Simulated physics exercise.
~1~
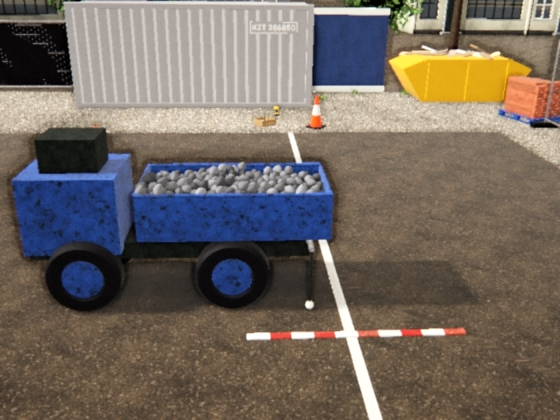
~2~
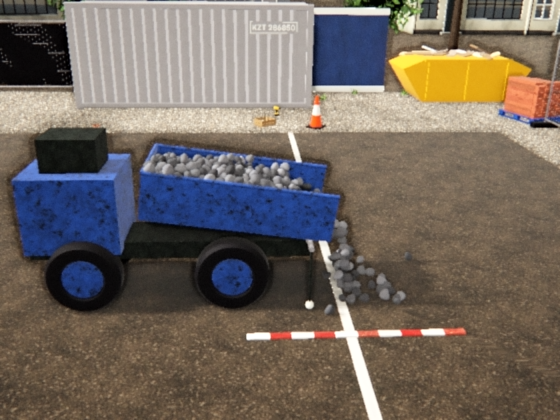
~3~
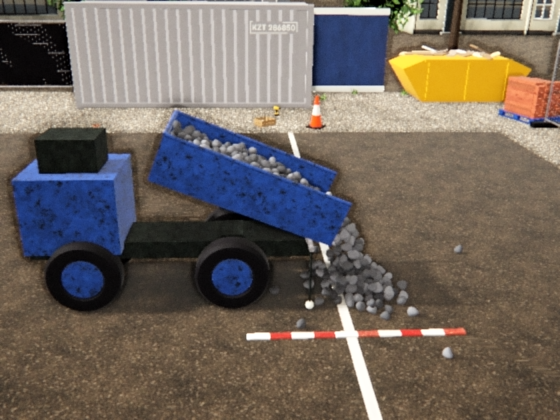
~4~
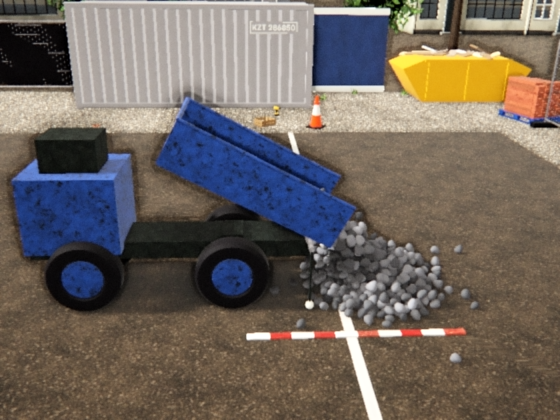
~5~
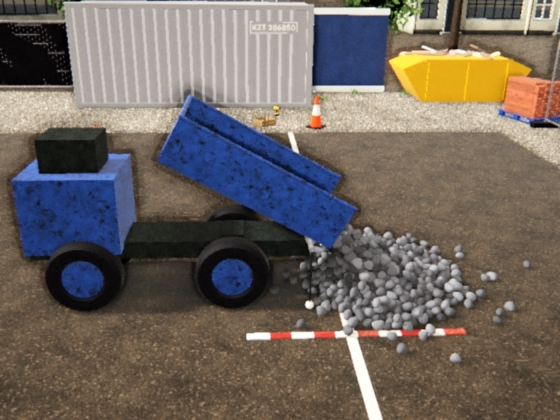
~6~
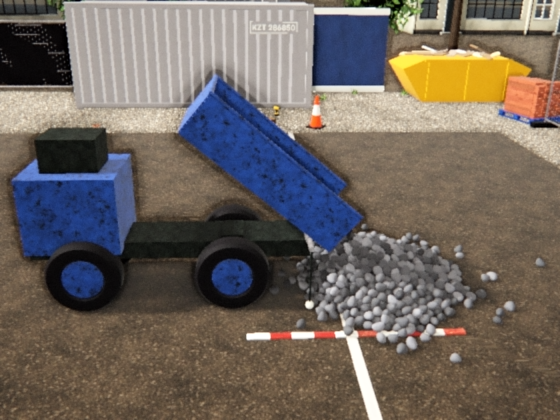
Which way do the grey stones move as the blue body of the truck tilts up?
The stones move to the right, sliding out of the lowered end of the body and spreading into a heap on the ground.
